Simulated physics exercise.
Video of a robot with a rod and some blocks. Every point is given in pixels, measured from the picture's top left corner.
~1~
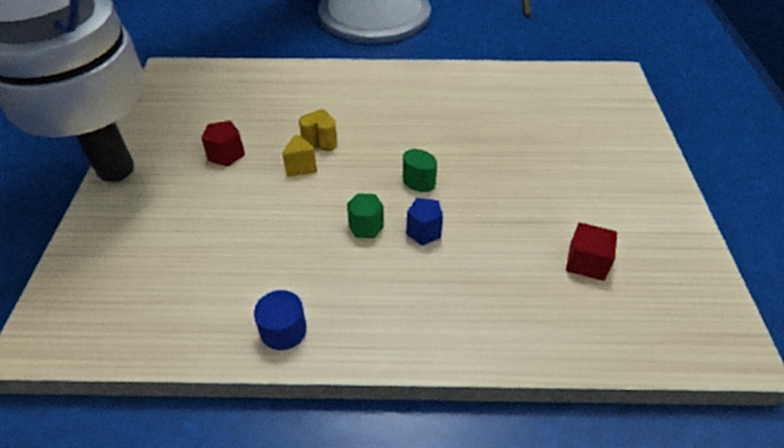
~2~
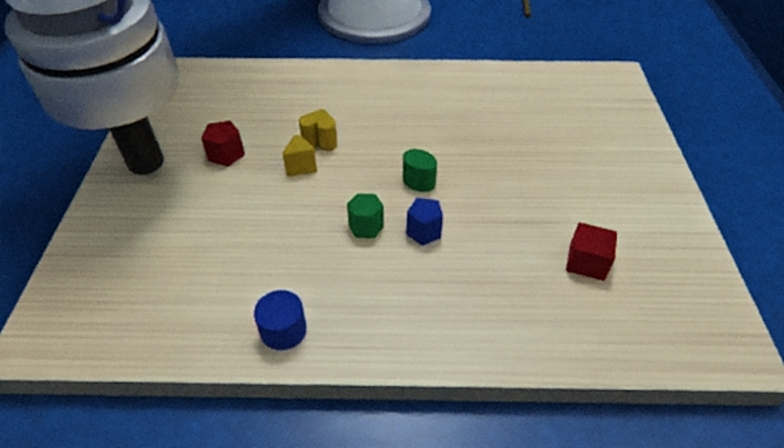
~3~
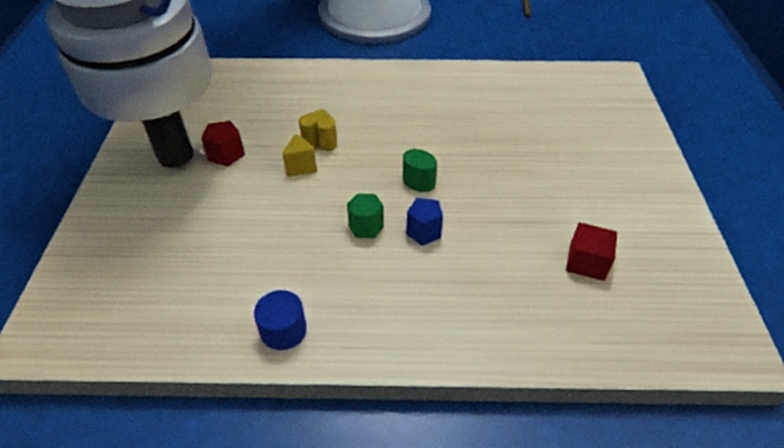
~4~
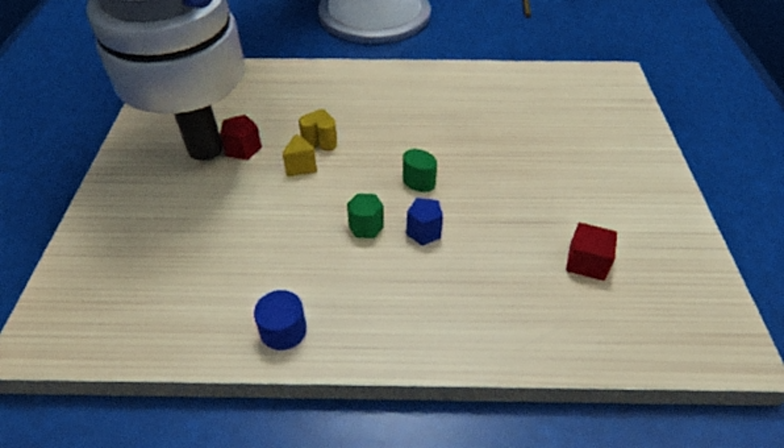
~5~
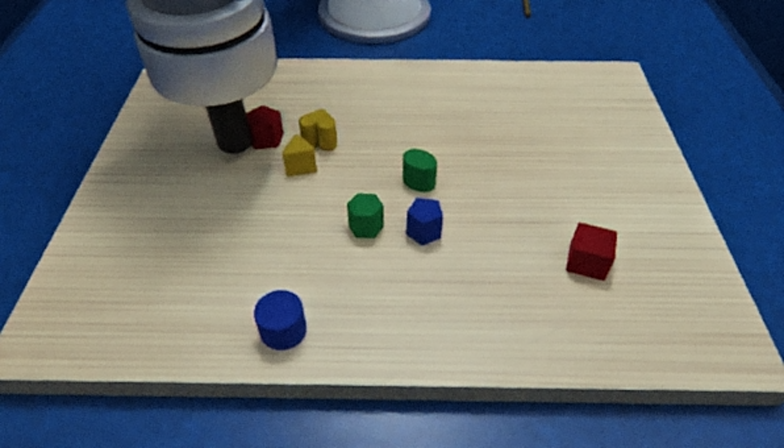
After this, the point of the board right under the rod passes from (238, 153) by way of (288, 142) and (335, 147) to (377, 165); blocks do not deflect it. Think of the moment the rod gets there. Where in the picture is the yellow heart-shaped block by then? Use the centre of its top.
Near (385, 119).
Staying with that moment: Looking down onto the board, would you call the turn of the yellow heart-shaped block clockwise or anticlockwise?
Answer: Anticlockwise.
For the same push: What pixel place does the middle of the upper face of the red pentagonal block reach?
I'd guess (298, 98).
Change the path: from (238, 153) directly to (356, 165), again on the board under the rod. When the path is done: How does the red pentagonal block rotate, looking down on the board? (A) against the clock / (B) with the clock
A: Against the clock.
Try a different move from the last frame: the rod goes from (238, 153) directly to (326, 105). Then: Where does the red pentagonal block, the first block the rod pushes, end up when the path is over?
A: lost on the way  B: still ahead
My pick is B.
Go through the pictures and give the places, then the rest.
In the first picture, rod's lower end at (117, 171); red pentagonal block at (220, 131); yellow triangle at (297, 145); yellow heart-shaped block at (318, 119).
In the second picture, rod at (147, 164); blocks still.
In the third picture, rod at (177, 157); blocks still.
In the fourth picture, rod at (206, 151); red pentagonal block at (237, 125).
In the fifth picture, rod at (235, 144); red pentagonal block at (262, 116); yellow triangle at (297, 145); yellow heart-shaped block at (318, 119).
The first path, step by step. One third of the way, rod at (286, 134); red pentagonal block at (296, 100), turned 60° anticlockwise; yellow heart-shaped block at (321, 118).
Two thirds of the way, rod at (334, 138); red pentagonal block at (298, 98), turned 70° anticlockwise; yellow heart-shaped block at (368, 117), turned 25° anticlockwise.
At the end, rod at (377, 156); red pentagonal block at (298, 98), turned 70° anticlockwise; yellow triangle still; yellow heart-shaped block at (385, 119), turned 95° anticlockwise.
